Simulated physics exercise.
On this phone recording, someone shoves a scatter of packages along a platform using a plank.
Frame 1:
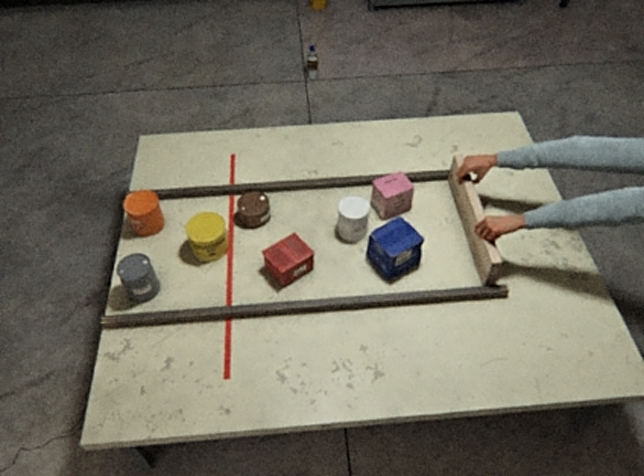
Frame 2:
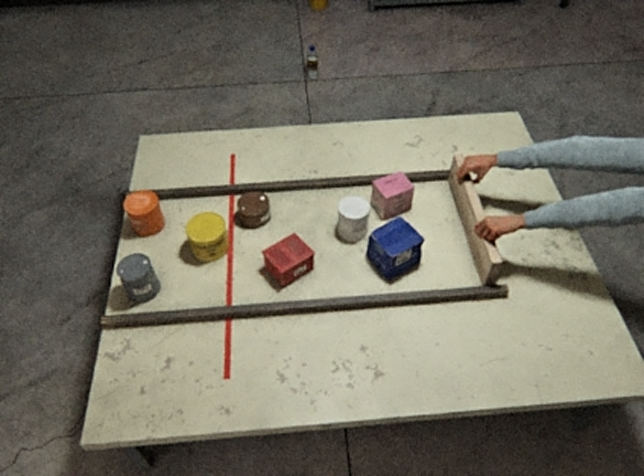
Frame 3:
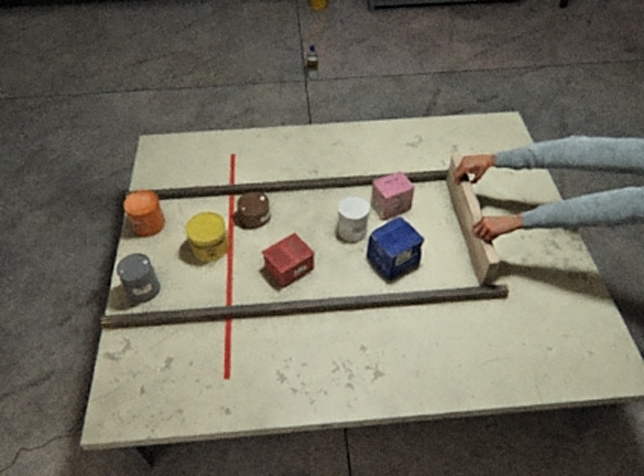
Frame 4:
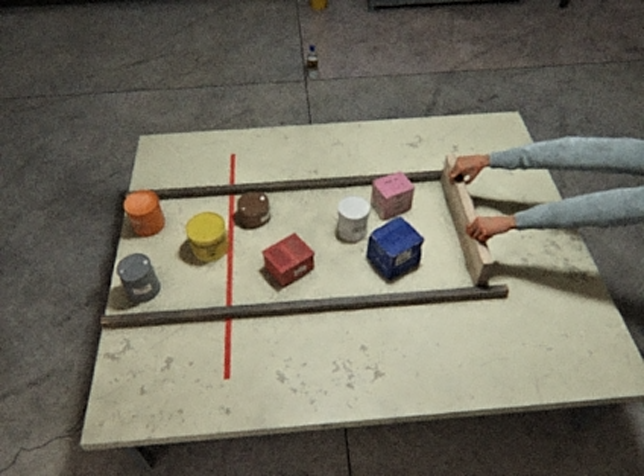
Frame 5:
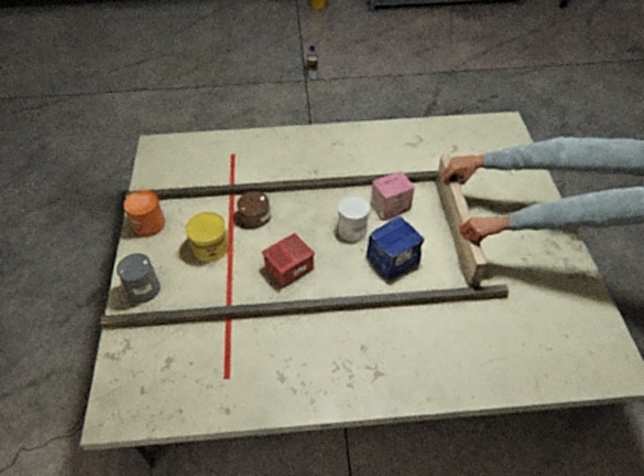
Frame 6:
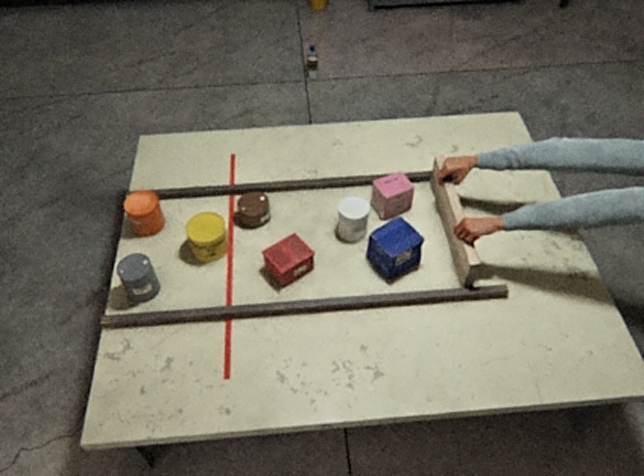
On a pale tabletop, two hands easing a wooden plank slightly left between rails, the scattered coloured pails and boxes staying still.
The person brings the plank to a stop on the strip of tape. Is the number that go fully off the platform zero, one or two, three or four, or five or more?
It is zero.
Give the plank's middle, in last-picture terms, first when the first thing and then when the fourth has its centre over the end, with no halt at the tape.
At (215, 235) for the first, at (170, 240) for the fourth.
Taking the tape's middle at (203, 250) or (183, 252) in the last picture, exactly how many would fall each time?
The first gives 1 and the second gives 2.
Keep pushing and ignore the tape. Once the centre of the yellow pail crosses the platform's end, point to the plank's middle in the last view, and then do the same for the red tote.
Estimated middle: (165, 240), and (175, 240) for the other.
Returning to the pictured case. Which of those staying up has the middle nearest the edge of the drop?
That one's the grey canister.
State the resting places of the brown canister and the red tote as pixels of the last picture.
First (181, 214), then (166, 271).
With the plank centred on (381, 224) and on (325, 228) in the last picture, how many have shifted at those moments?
First 2, after that 4.
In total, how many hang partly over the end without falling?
Overhanging ones - 0.
Early on, none off yet; orange pail at rest near (145, 214); grey canister at rest near (139, 278); yellow pail at rest near (208, 237).
Finally, the number that fall off is zero.
